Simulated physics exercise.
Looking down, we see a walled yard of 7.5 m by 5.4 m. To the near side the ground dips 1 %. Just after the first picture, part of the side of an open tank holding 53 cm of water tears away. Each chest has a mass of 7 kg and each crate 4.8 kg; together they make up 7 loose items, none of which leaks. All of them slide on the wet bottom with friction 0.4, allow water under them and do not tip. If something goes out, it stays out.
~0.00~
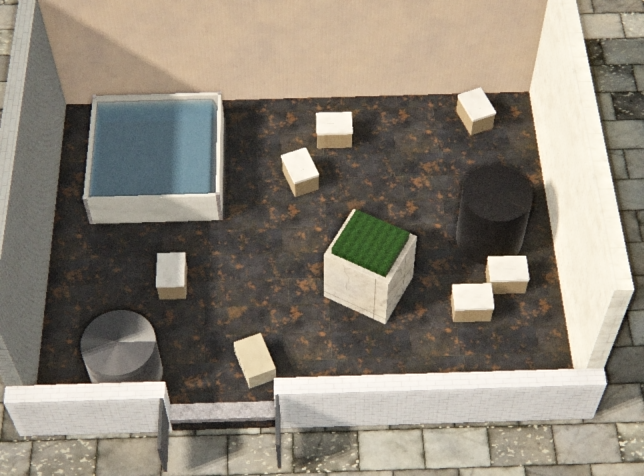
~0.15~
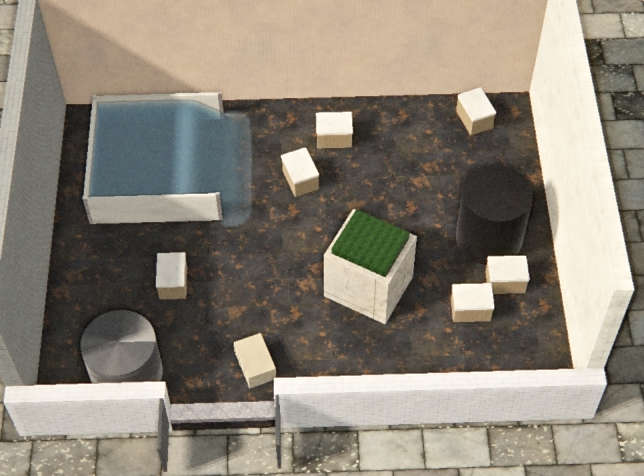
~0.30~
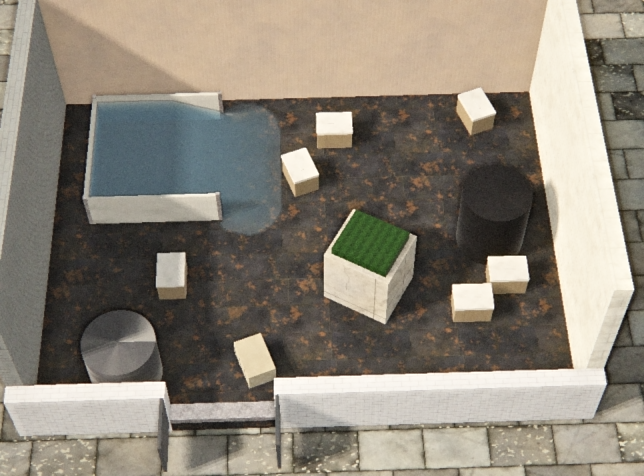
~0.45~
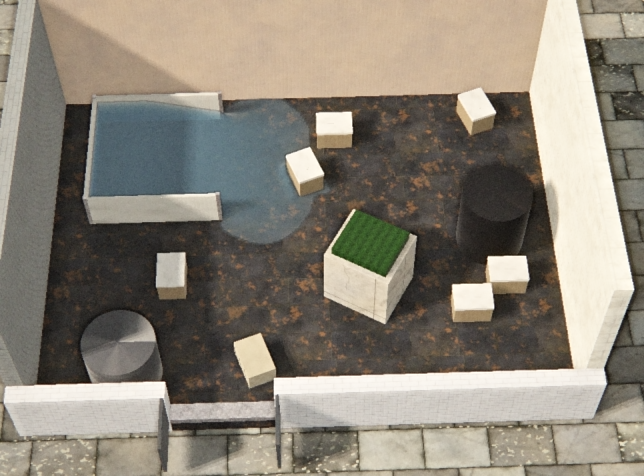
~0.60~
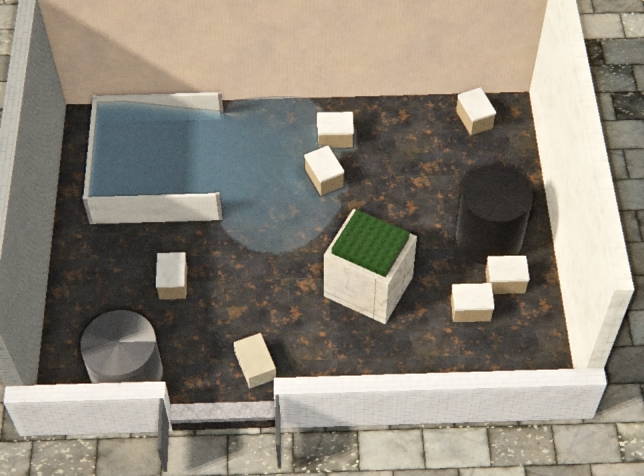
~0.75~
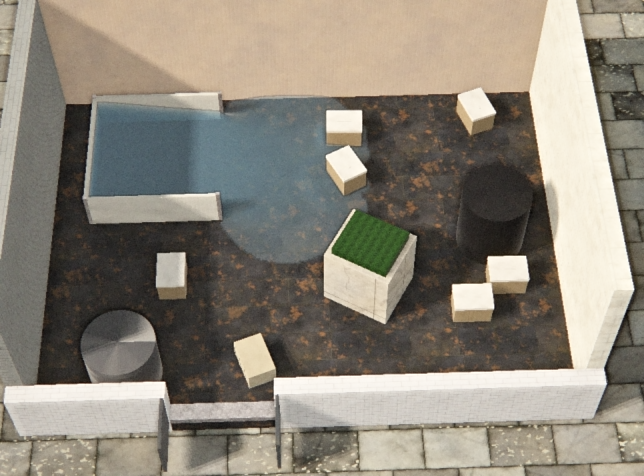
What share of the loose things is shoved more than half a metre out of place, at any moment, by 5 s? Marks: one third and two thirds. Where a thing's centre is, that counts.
The fraction will be two in three or above.
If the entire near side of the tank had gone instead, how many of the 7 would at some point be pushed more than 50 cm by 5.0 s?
Then 2.
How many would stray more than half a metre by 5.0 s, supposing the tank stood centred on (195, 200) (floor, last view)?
The answer would then be 6.
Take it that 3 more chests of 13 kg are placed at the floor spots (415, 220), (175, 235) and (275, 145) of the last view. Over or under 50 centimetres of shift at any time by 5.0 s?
In the order asked: Farther than that, not as far, farther than that.
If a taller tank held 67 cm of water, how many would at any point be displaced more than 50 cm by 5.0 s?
Under that setup the answer is 6.
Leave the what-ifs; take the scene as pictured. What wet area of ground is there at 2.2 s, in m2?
Roughly 21 m2.
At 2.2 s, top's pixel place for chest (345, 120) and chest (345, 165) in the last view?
Near (493, 98) and (528, 168).
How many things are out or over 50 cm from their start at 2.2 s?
By then the count is 3.
After 1.1 s 2 of 7 are over 50 cm from their spots; 0 afloat.
After 2.2 s 3 of 7 are over 50 cm from their spots; 3 afloat.
After 3.5 s 5 of 7 are over 50 cm from their spots; 4 afloat.
After 5.0 s 6 of 7 are over 50 cm from their spots, and 6 have been at some point; 5 afloat.
